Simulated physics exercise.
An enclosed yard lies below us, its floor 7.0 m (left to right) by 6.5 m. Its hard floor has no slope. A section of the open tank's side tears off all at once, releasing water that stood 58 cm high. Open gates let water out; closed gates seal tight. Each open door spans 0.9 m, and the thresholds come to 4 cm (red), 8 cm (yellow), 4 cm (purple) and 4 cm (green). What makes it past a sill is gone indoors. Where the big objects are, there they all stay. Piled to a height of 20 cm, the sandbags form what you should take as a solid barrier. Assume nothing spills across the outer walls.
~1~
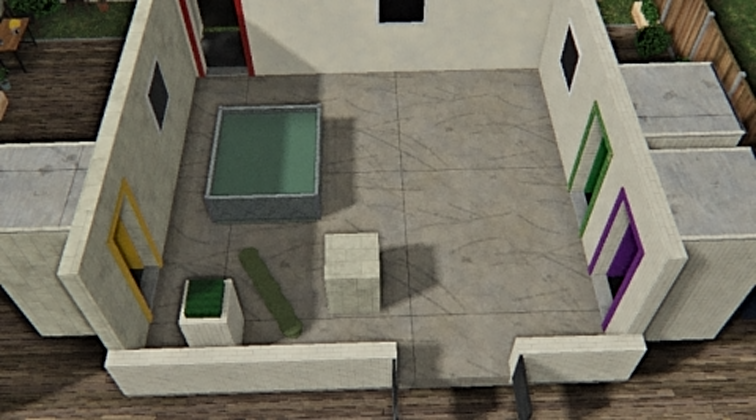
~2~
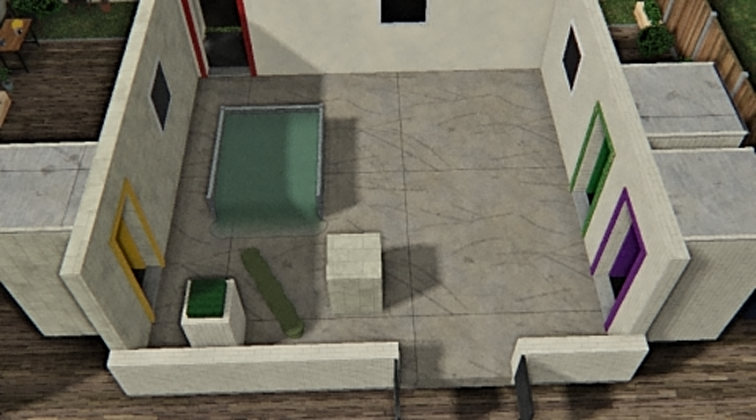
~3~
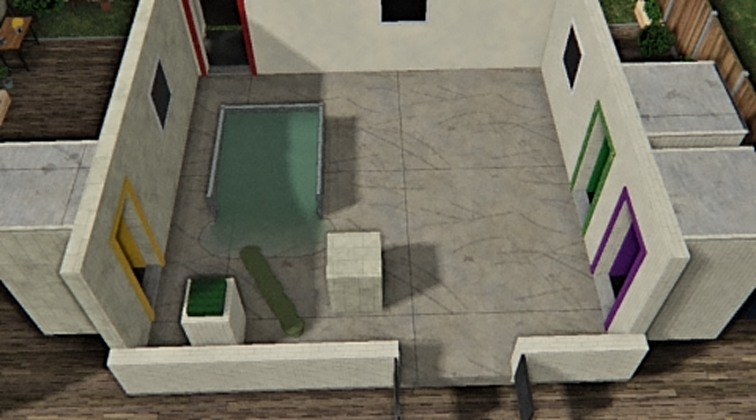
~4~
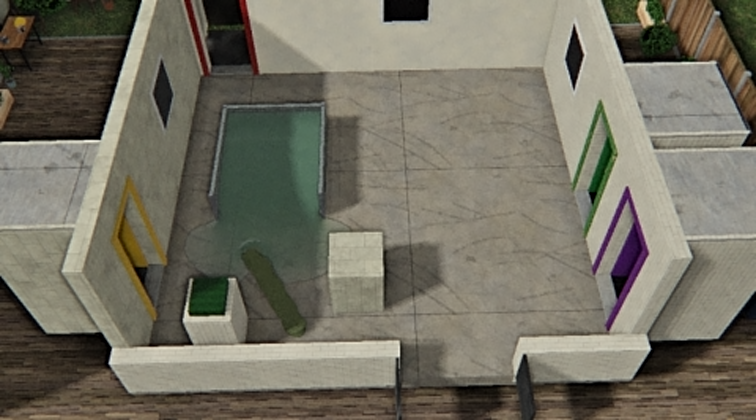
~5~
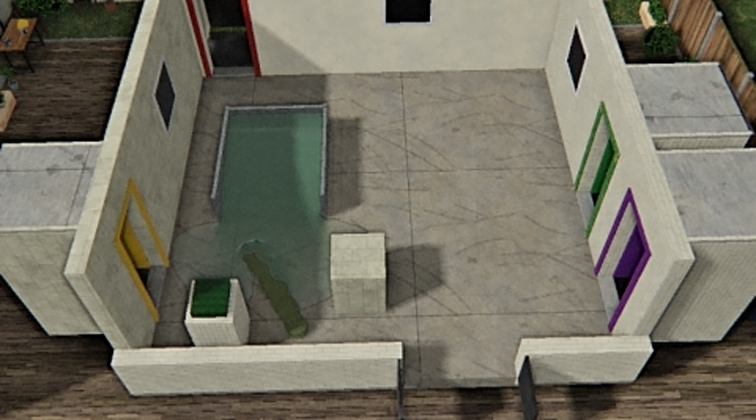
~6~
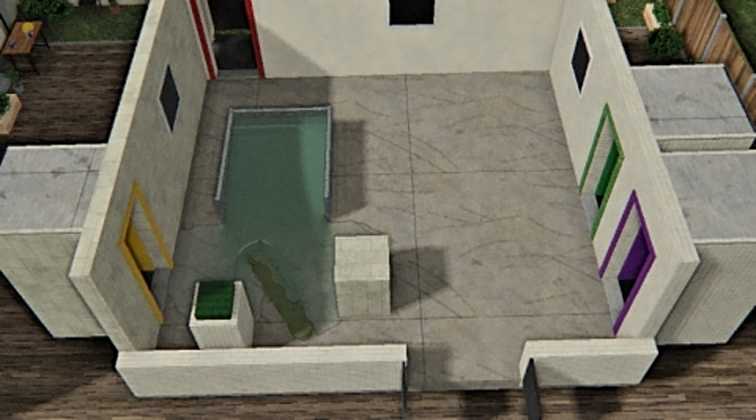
The footage shows a walled yard from above with a still, open tank of greenish water; its near side gives way, and water pours out across the grey floor, spreading around a dark green sandbag barrier and a pale block.
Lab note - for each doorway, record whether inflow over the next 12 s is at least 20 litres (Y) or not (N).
The red door will not hold enough water back; the yellow door will not hold enough water back; the purple door will not hold enough water back; the green door will not hold enough water back.
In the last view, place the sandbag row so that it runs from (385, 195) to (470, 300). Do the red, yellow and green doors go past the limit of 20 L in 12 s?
Against the limit, the red door goes beyond it, the yellow door goes beyond it and the green door stays within it.
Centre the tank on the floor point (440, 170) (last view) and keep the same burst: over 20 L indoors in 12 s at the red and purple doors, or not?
Red gets no more than that, purple gets more than that.
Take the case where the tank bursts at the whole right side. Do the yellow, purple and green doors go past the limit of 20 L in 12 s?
Result: Yellow limit not passed, purple limit passed, green limit passed.
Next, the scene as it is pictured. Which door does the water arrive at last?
The red door.
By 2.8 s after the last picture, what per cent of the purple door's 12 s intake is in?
Some 0 in a hundred.
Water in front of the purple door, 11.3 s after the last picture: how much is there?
Some 4.0 cm.
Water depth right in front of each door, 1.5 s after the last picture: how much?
Depths: Red door 0 cm, yellow door 18 cm, purple door 0 cm, green door 0 cm.
Then, 0.7 s after the last picture water covers 20 % of the floor and is deepest (45 cm) near (152, 373); red door not reached, yellow door 16 cm at the sill, 0 L in, purple door not reached, green door not reached.
Then, 1.5 s after the last picture water covers 30 % of the floor and is deepest (41 cm) near (236, 371); red door not reached, yellow door 18 cm at the sill, 33 L in, purple door not reached, green door not reached.
Then, 2.8 s after the last picture water covers 45 % of the floor and is deepest (26 cm) near (154, 362); red door not reached, yellow door 19 cm at the sill, 90 L in, purple door 9 cm at the sill, 0 L in, green door not reached.
Then, 6.3 s after the last picture water covers 70 % of the floor and is deepest (12 cm) near (207, 87); red door 9 cm at the sill, 16 L in, yellow door 7 cm at the sill, 147 L in, purple door 7 cm at the sill, 58 L in, green door 7 cm at the sill, 30 L in.
Then, 11.3 s after the last picture water covers 90 % of the floor and is deepest (6 cm) near (323, 306); red door 5 cm at the sill, 49 L in, yellow door 5 cm at the sill, 148 L in, purple door 4 cm at the sill, 69 L in, green door 4 cm at the sill, 41 L in.
